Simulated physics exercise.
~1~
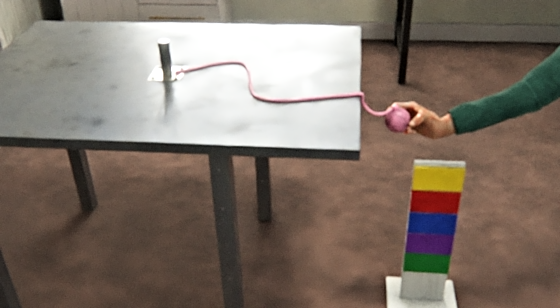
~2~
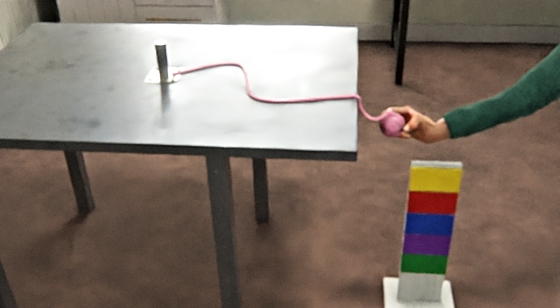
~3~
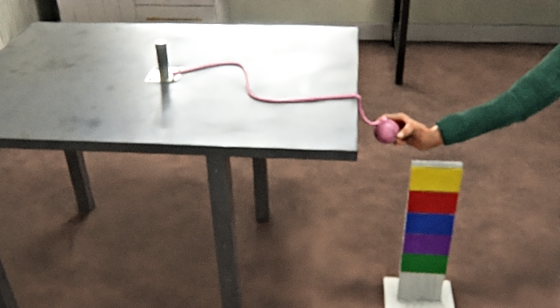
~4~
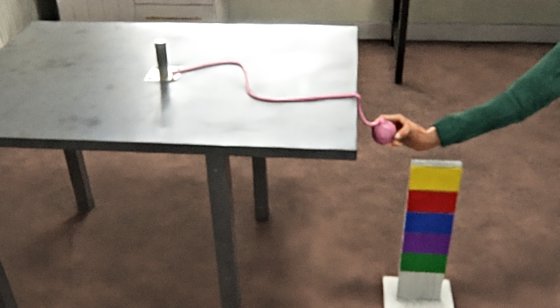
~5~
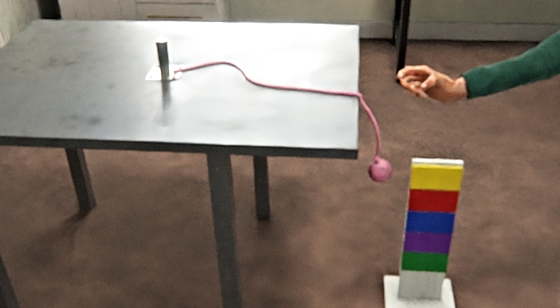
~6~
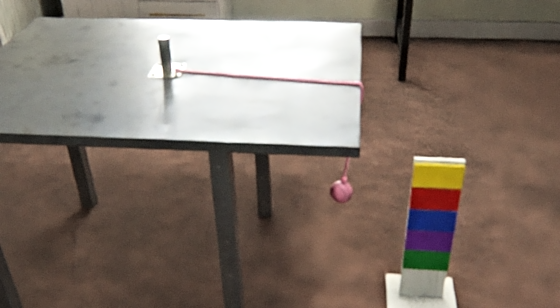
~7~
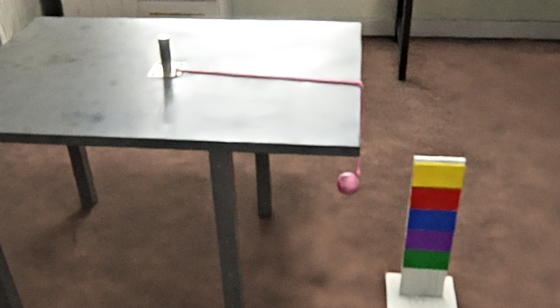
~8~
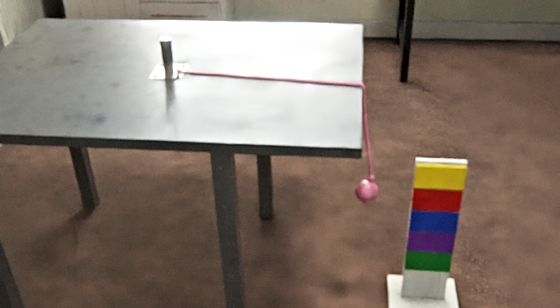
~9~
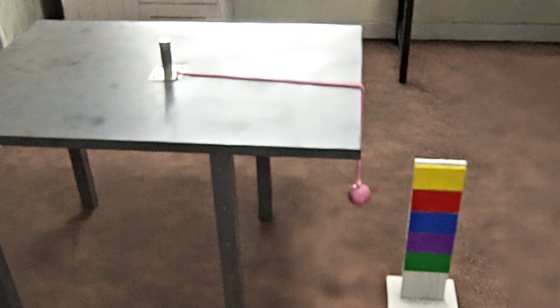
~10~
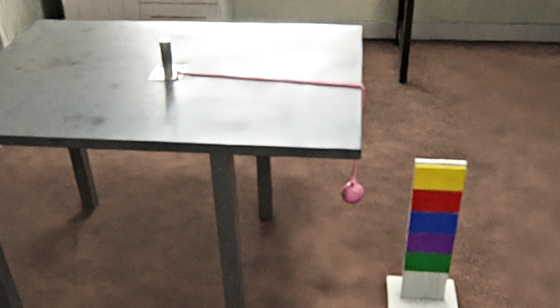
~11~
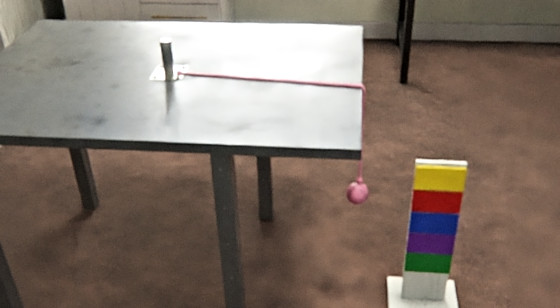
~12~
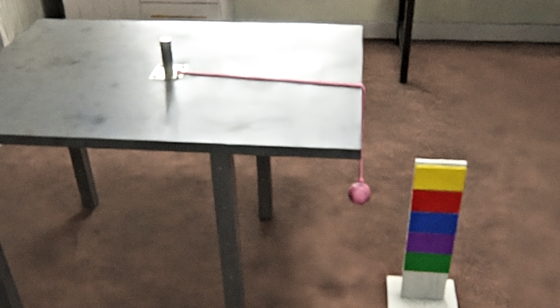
The clip opens on a grey table where a pink cord runs in loose curves from a short upright post to a pink ball, held past the right edge by a hand in a green sleeve. Nearby stands an upright board with yellow, red, blue, purple and green bands. The hand shifts slightly left, then lets go and draws back as the ball drops. The cord pulls straight across the tabletop, and the ball swings left below the edge. It sways back right, then left again in smaller movements, and ends hanging level with the red band.
